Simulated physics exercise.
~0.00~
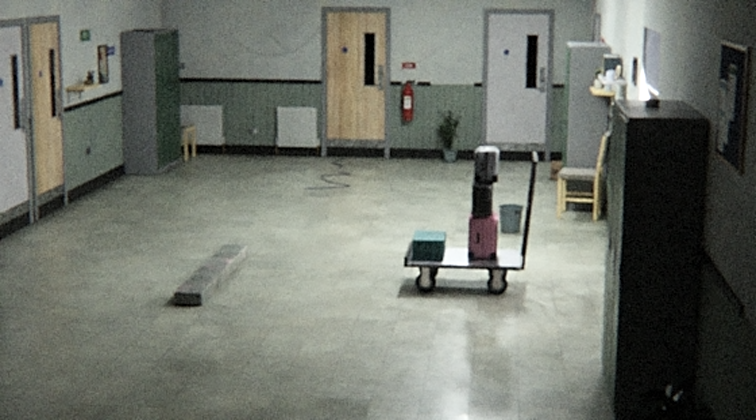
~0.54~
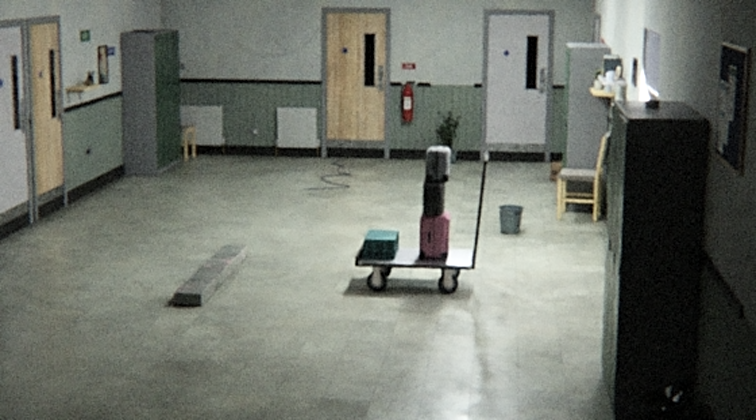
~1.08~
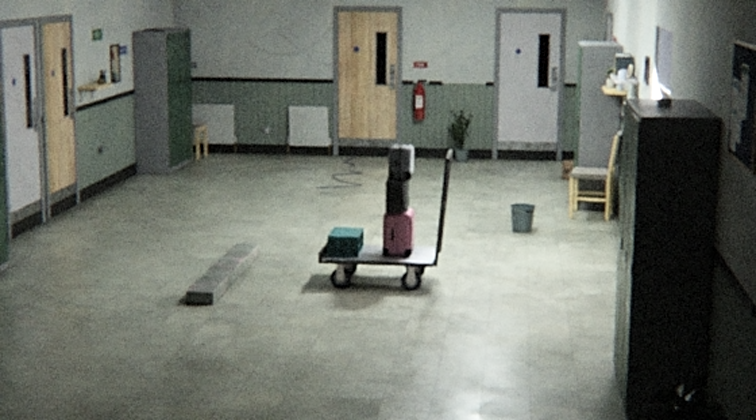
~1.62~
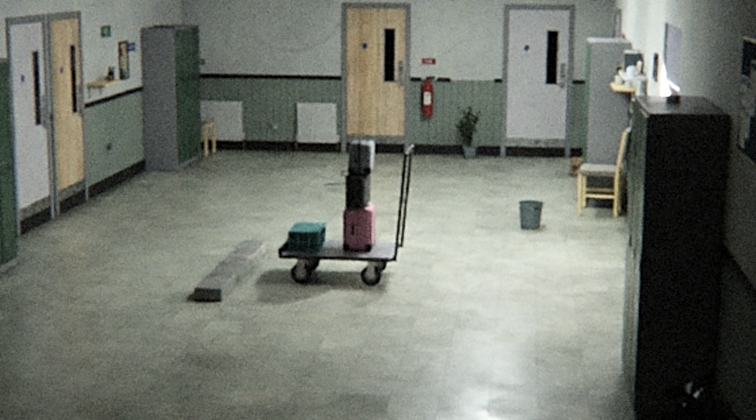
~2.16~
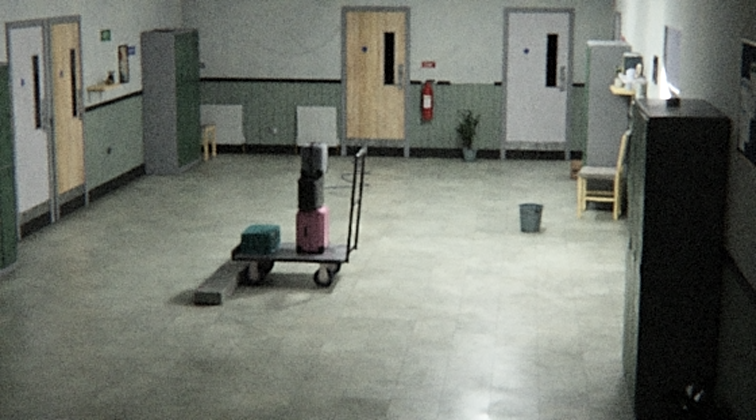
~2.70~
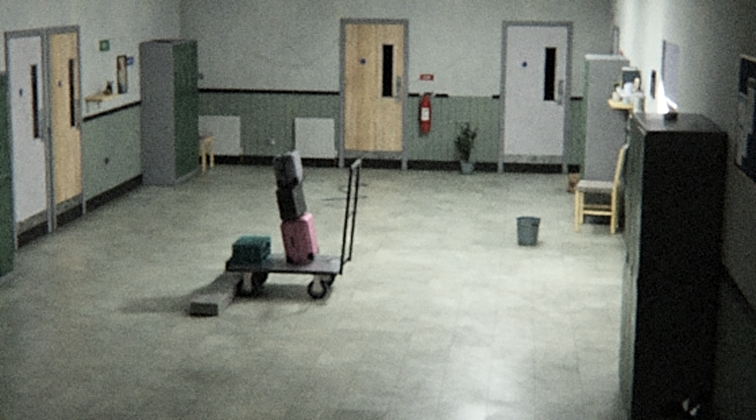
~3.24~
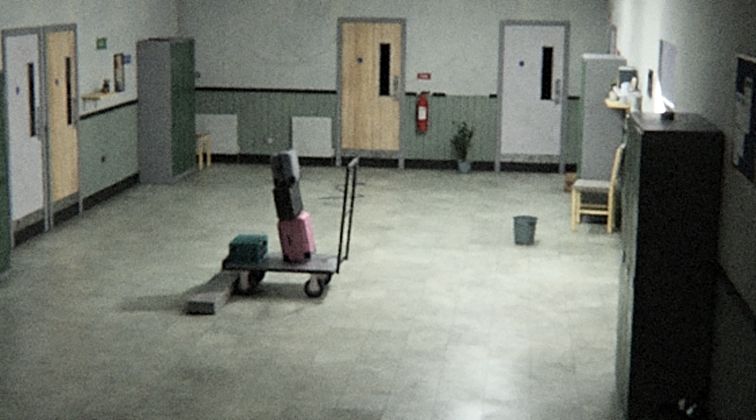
A flat trolley rolls leftward across the tiled floor of a dim room, its upright handle at the right end. It carries a teal crate at the left and a stack of suitcases beside it, pink at the bottom, black in the middle and grey on top. The stack stays upright as the trolley nears a low grey kerb lying on the floor. The trolley reaches the kerb and stops there, and the suitcases tip into a lean toward the left. At the end the trolley stands still and level, with the leaning stack and the crate all still on its deck.
